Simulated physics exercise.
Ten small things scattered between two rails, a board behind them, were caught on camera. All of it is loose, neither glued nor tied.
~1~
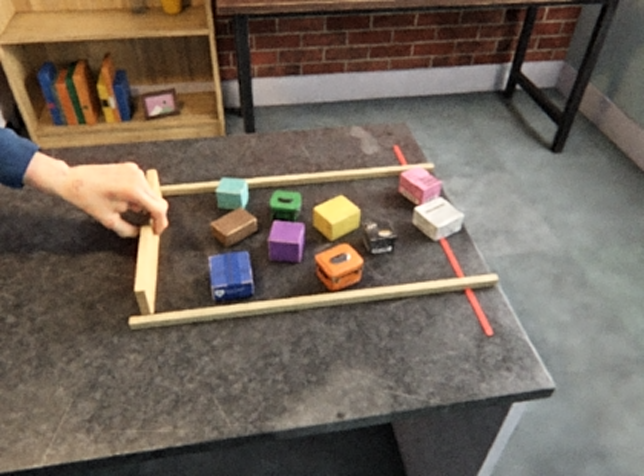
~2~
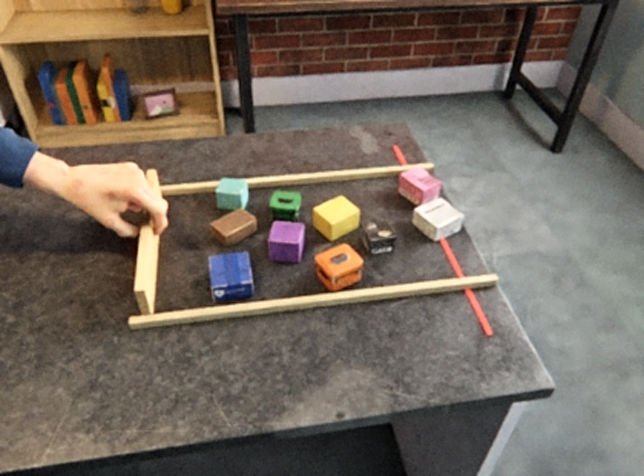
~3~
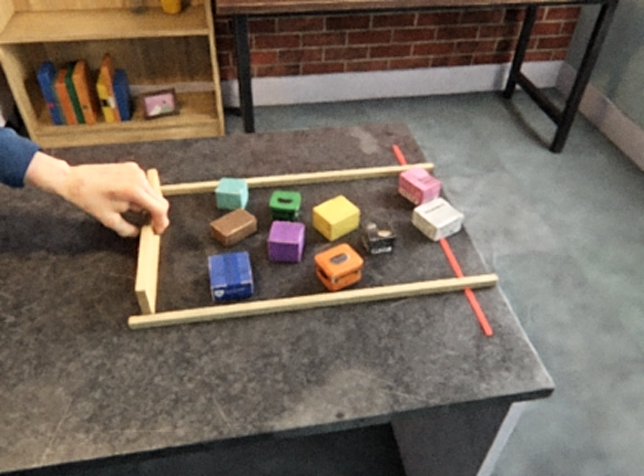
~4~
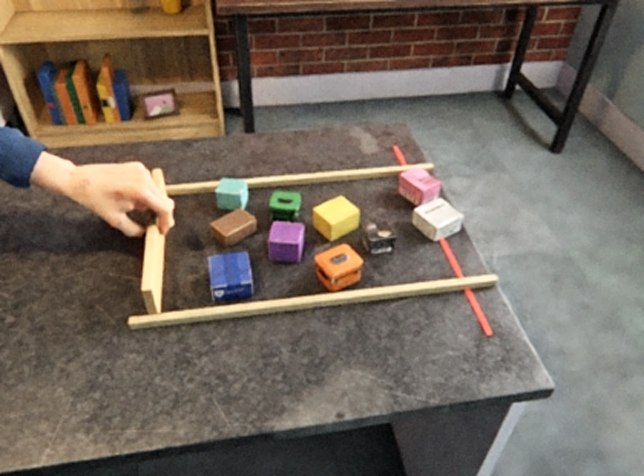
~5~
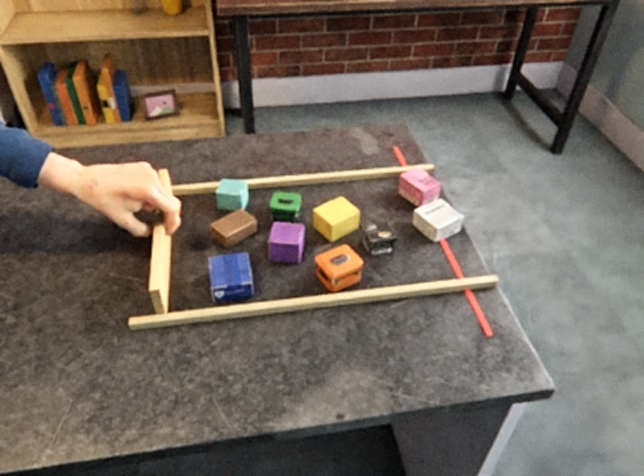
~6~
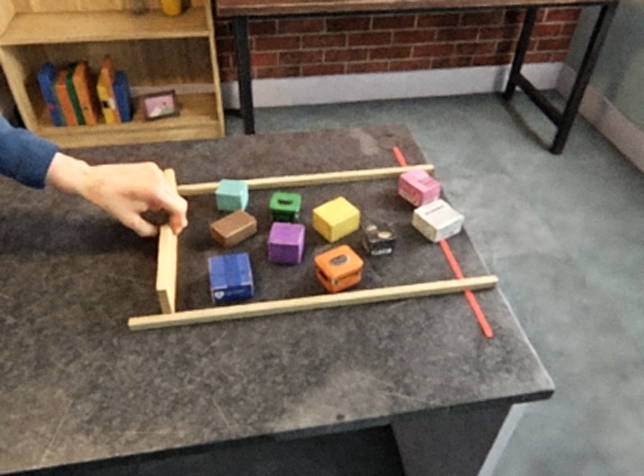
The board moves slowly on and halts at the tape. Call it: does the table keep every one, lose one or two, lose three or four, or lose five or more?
It loses five or more.
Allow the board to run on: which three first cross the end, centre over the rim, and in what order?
First the white box, then the pink box, then the orange case.
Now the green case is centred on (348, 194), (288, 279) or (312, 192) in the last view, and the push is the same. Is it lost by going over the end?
Green case: Stays put; goes down; goes down.
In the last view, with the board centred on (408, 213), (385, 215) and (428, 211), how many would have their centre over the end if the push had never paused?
First 2, then 0, finally 6.
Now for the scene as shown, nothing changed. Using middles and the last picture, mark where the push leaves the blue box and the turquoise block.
Middles: Around (475, 259) and around (427, 177).
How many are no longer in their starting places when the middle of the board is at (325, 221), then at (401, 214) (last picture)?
At first I count 8, and then 10.
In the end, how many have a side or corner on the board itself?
Result: 4 in all.
A little later, none off yet; white box at rest near (437, 221); pink box at rest near (419, 188); black box at rest near (378, 239).
Next, none off yet; white box at rest near (437, 221); pink box at rest near (419, 188); black box shifted about its own width near (413, 243).
When it is over, the number that fall off is five or more; down, green case, orange case, yellow block, black box, pink box and white box.
